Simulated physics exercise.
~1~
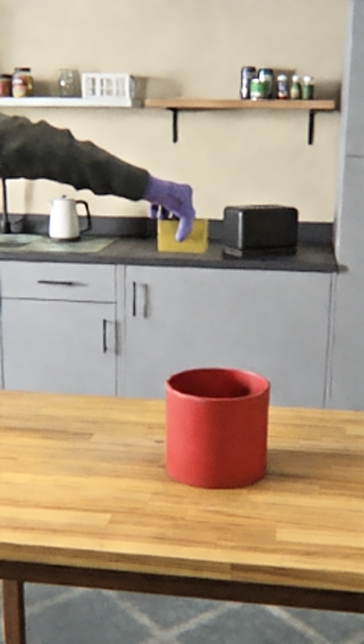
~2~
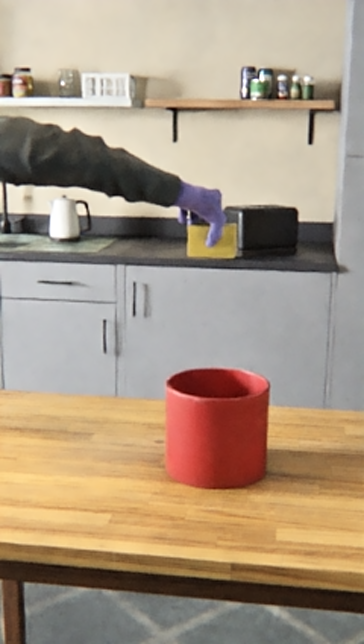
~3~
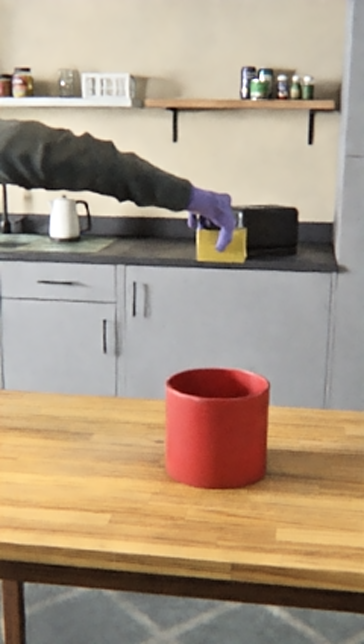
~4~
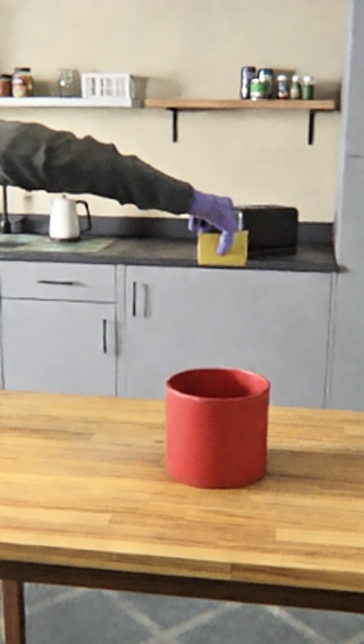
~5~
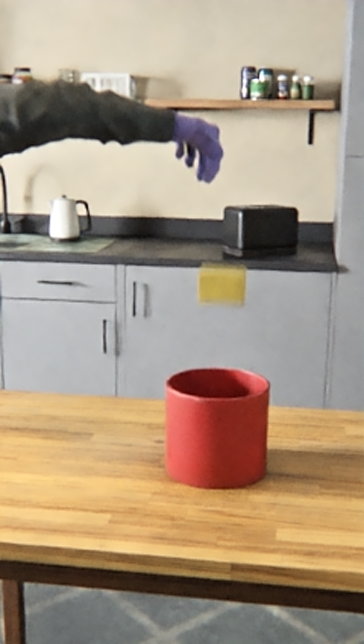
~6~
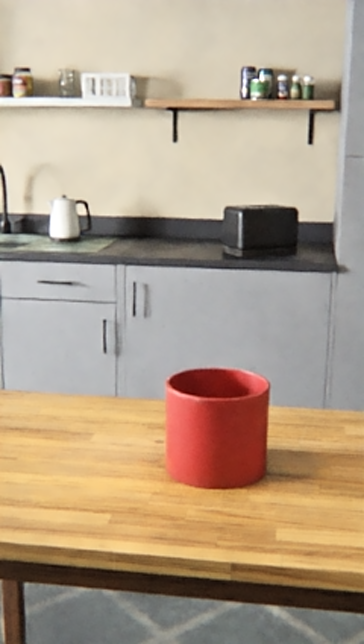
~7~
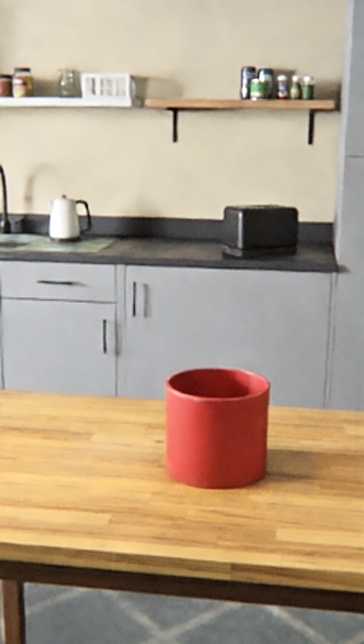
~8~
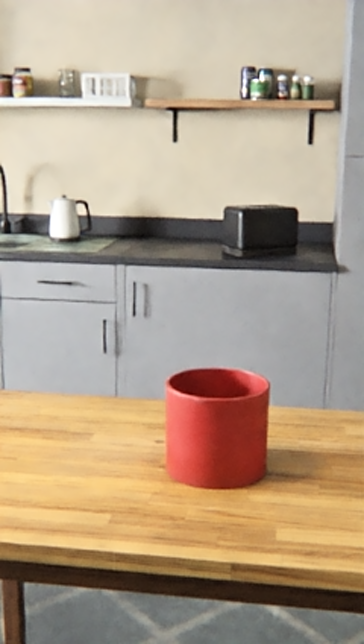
In a kitchen, a purple-gloved hand moves a yellow block right, releases it above a red container, and it drops from view.
